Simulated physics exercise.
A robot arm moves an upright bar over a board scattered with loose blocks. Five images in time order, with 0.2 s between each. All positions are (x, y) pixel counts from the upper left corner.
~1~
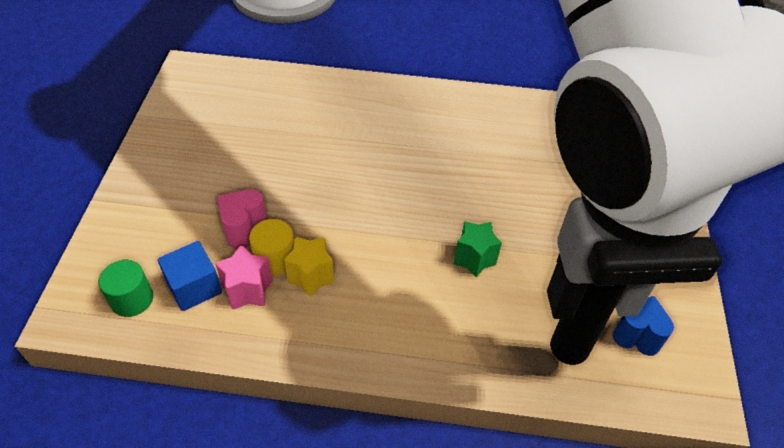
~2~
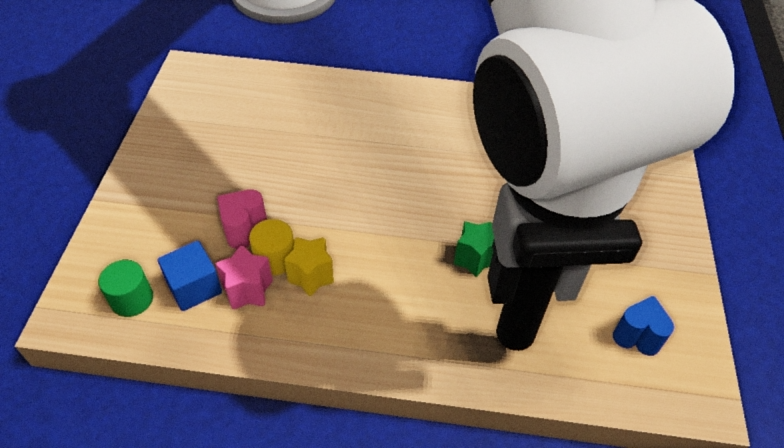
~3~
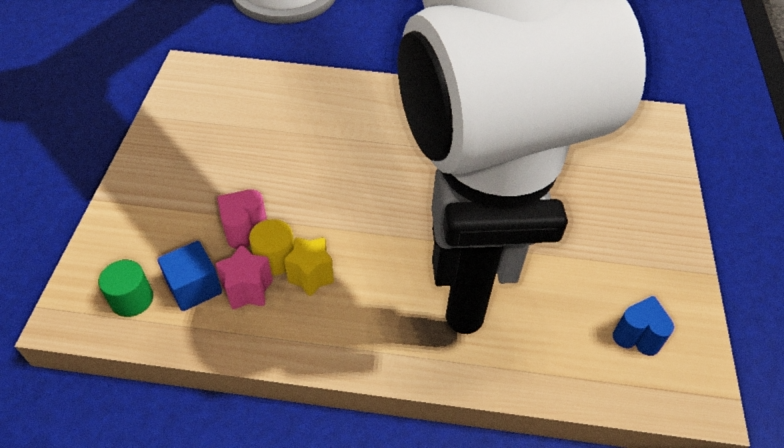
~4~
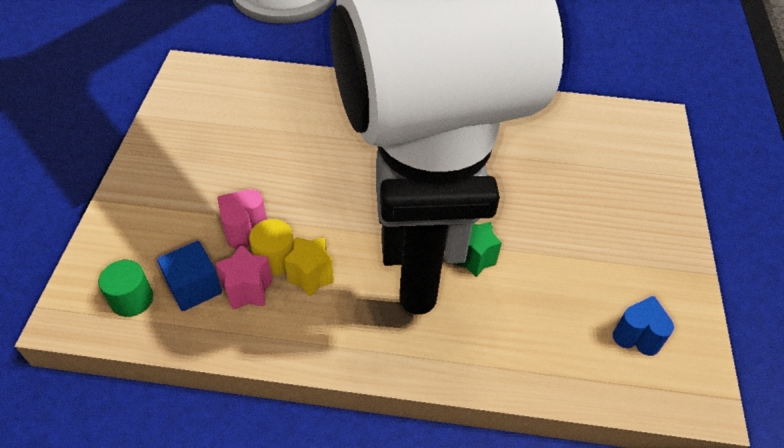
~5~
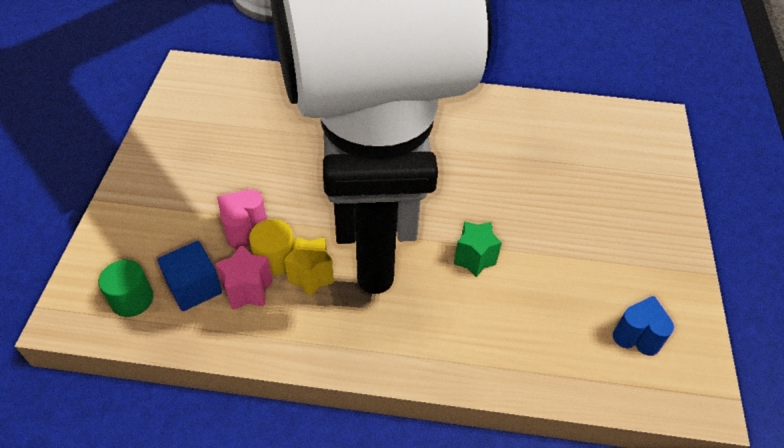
On a wooden board scattered with small colorful blocks, a robot arm moved an upright black bar leftward from near the blue heart, past the green star, toward the yellow star, while the blocks stayed still.
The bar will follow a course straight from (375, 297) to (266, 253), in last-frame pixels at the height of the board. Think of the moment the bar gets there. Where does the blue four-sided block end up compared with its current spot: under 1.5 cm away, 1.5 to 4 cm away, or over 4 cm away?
The block shifts less than 1.5 cm.
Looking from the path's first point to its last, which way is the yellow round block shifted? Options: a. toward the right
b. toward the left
Correct choice: B.
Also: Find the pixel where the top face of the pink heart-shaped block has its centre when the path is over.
Around (212, 193).
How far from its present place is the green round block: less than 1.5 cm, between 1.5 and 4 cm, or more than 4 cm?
Displaced less than 1.5 cm.
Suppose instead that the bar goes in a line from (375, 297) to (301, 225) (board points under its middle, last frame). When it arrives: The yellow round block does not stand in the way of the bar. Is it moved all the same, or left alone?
It is carried off its spot.
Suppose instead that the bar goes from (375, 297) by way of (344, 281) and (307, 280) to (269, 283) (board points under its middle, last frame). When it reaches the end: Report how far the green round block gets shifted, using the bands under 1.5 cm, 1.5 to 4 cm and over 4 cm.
The shift is below 1.5 cm.
On the path given first. One third of the way, bar (335, 264); yellow round block (262, 230); yellow star block (296, 245).
Two thirds of the way, bar (297, 249); blue four-sided block (178, 268), turned 20° clockwise; pink heart-shaped block (219, 196), turned 50° clockwise; yellow round block (220, 225); yellow star block (256, 234).
At the end, bar (262, 235); green round block still; blue four-sided block (174, 270), turned 25° clockwise; pink heart-shaped block (212, 193), turned 70° clockwise; yellow round block (181, 223); yellow star block (220, 224), turned 15° anticlockwise.
